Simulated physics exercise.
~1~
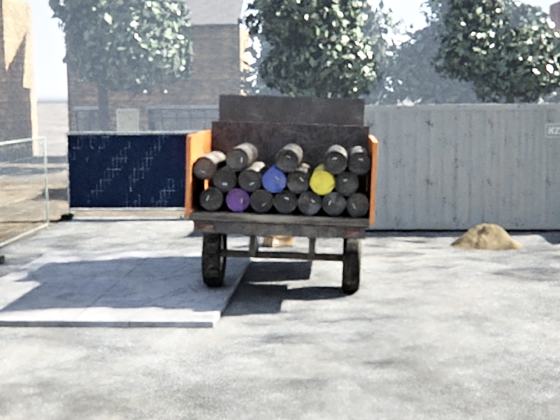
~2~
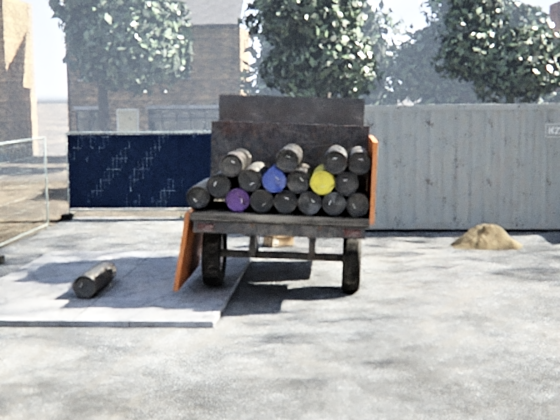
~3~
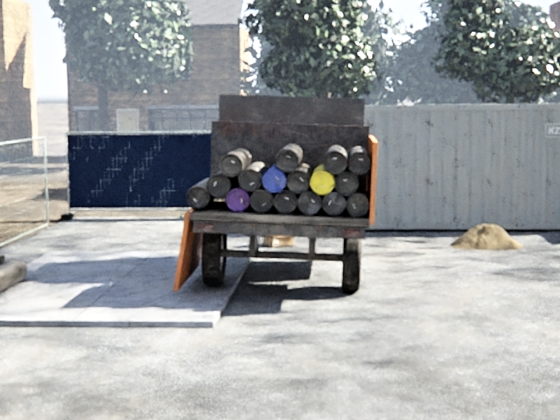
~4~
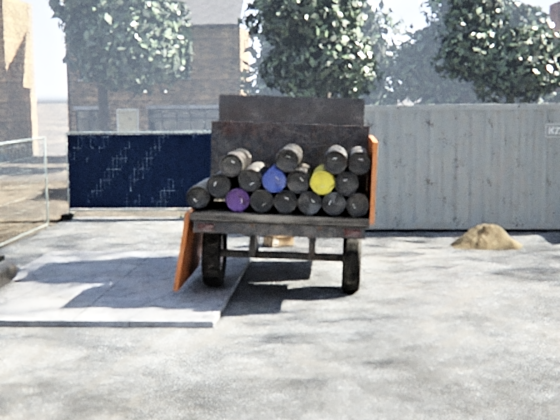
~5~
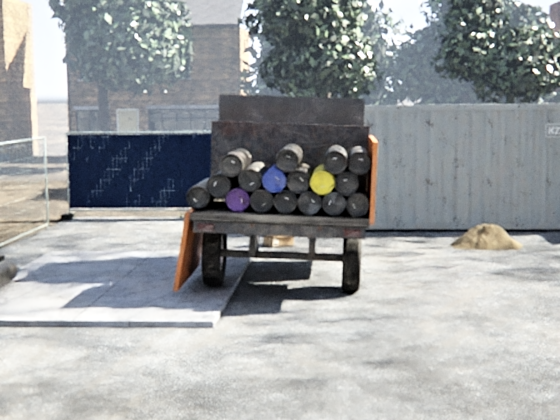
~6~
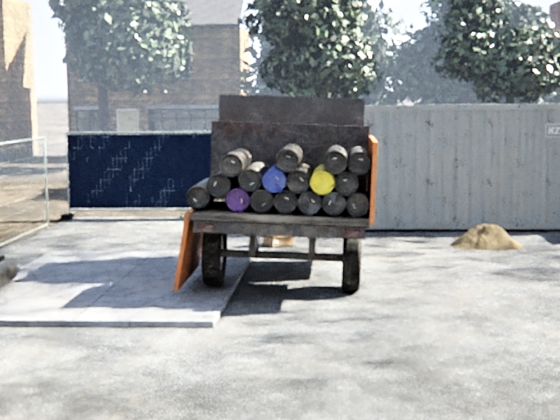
The lorry's left side board swings down and one dark cylinder rolls off to the left.
